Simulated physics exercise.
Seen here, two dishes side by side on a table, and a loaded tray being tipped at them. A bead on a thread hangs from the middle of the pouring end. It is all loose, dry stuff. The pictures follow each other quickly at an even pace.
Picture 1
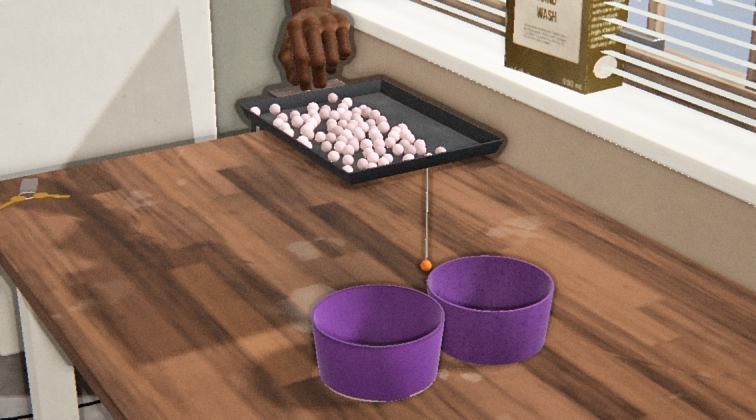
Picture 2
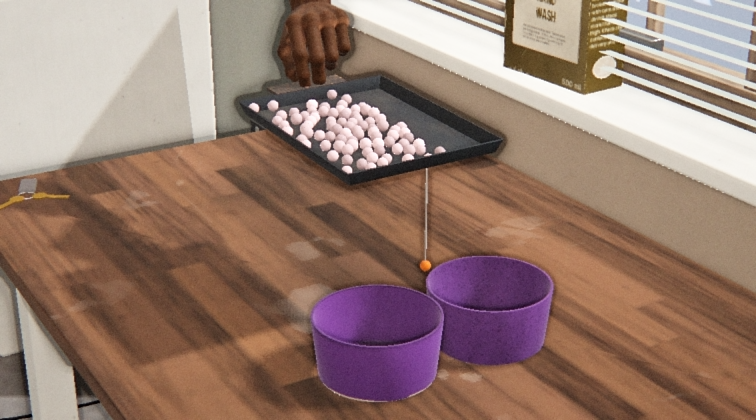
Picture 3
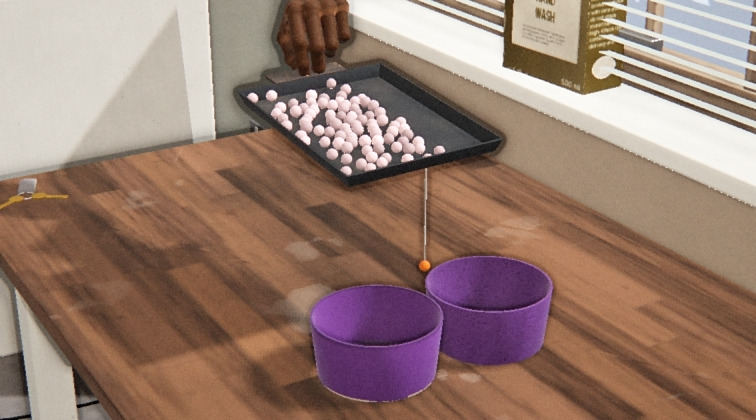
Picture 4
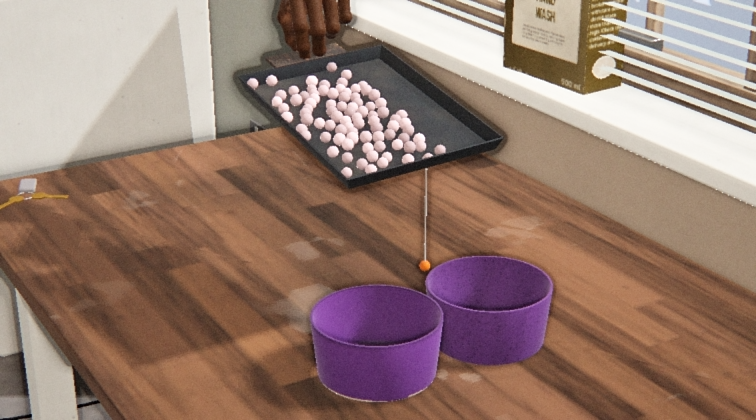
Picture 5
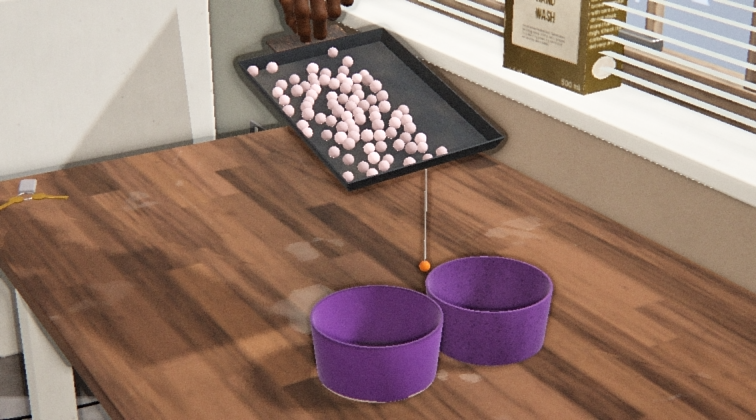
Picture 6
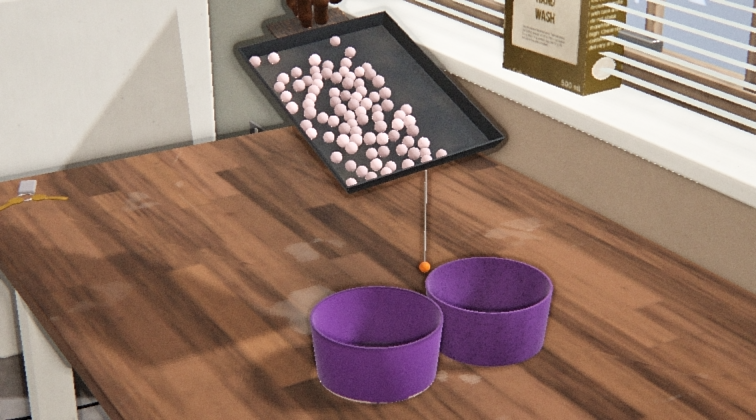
At a wooden table by a window, a hand raised the back of a dark tray of small pale pink balls above two purple dishes, and the balls began shifting across it.
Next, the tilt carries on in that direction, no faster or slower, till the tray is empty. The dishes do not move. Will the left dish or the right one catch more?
The left dish gets more.
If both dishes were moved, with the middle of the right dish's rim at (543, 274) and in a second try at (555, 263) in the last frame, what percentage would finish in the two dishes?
In turn 50 and 30 in a hundred.
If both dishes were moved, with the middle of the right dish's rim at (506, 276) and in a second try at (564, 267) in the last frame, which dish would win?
First left, then the left-hand dish.
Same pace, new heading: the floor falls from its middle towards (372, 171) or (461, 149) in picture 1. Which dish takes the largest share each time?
The first try: The dish on the left. The second: The right one.
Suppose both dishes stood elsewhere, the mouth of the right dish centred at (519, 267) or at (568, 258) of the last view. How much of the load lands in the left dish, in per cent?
Roughly 70 per cent, and 10 per cent.
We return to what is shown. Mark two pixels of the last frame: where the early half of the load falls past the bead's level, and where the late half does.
The first part at (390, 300); the rest at (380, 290).
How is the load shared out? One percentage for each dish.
For the left dish some 90 %, for the right dish some 10 %.
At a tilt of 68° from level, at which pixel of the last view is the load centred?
At about (385, 203).
Just after the last frame, tray tipped steeply; roughly half on the tray; roughly a quarter in the left dish; just a few in the right dish; just a few outside both; roughly a quarter in the air.
A moment on, tray tipped past a quarter turn; the larger part in the left dish; about a tenth in the right dish; about a tenth outside both; just a few in the air.
Further on, tray tipped past a quarter turn; the larger part in the left dish; about a tenth in the right dish; about a tenth outside both.
When it is over, tray tipped past a quarter turn; the larger part in the left dish; about a tenth in the right dish; about a tenth outside both.
